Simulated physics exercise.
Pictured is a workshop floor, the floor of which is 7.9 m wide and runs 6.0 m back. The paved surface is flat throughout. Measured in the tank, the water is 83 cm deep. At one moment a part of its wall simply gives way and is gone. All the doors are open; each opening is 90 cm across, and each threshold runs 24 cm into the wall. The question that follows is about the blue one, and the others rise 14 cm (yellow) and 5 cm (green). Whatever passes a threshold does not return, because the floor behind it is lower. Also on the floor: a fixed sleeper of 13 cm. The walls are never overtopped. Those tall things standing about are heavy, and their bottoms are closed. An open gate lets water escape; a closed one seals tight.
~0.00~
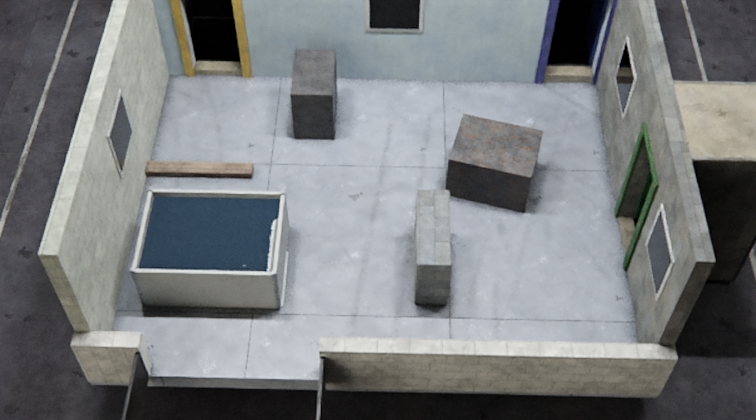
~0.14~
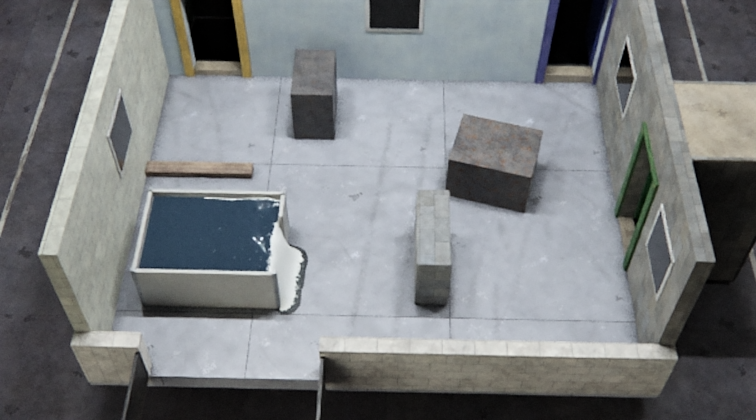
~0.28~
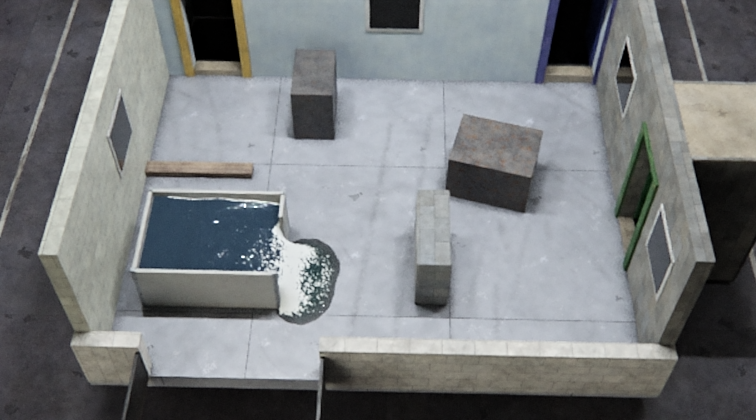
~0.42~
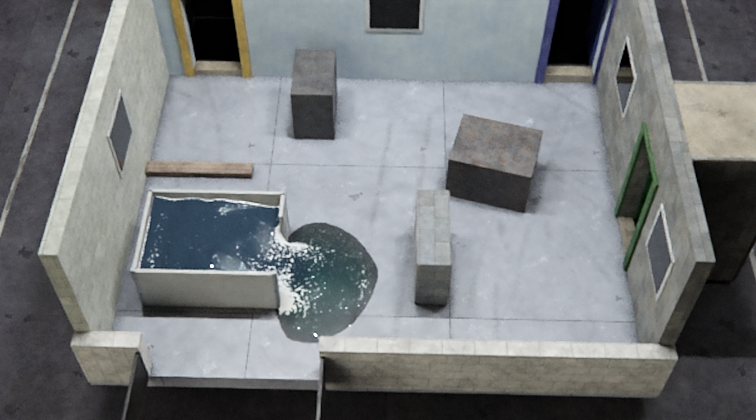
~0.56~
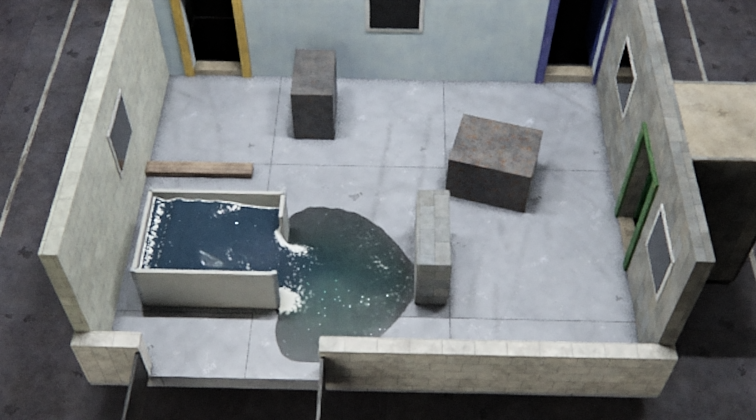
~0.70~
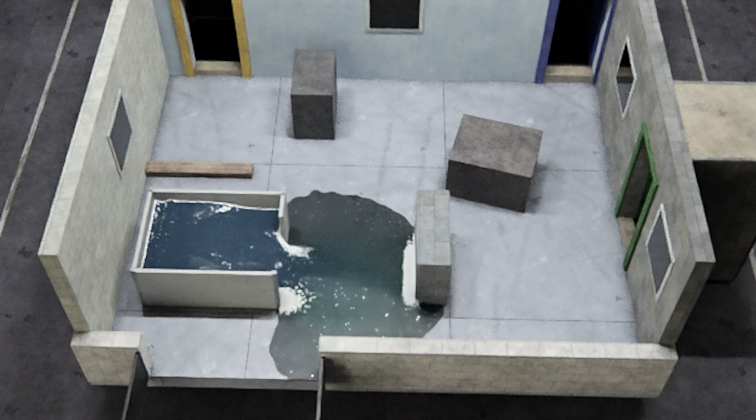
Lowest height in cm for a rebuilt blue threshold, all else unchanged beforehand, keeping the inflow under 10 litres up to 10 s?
15 cm.
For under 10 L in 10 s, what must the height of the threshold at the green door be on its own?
Green - roughly 7.5 cm.
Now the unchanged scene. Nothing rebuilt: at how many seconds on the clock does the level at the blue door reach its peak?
It peaks around 5.0 s.
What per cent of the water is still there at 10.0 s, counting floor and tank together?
Something near 94 out of a hundred parts.
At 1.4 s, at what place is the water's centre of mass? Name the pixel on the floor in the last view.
(292, 276) or so.
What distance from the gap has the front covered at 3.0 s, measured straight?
Near 6.2 m, more or less.
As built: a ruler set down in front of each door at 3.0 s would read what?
Depth at yellow 0 cm, at blue 0 cm, at green 8 cm.
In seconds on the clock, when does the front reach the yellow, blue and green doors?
The yellow door at 4.5 seconds, the blue door at 3.2 seconds, the green door at 2.6 seconds.
After 1.4 s water covers 20 % of the floor, deepest (43 cm) near (401, 275); it has not reached the blue door.
After 3.0 s water covers 45 % of the floor, deepest (30 cm) near (630, 350); it has not reached the blue door.
After 10.0 s water covers 90 % of the floor, deepest (12 cm) near (549, 84); 11 cm at the blue door, 1 litre in over its 19 cm threshold.
At the blue door as built, the water arrived by 3.3 s and peaked near 19 cm at 5.0 s.
Run again over the same 10 s with other heights there, 25 litres in over 12.5 cm, 4 litres over 17 cm. The limit of 10 litres is kept from about 15 cm up.
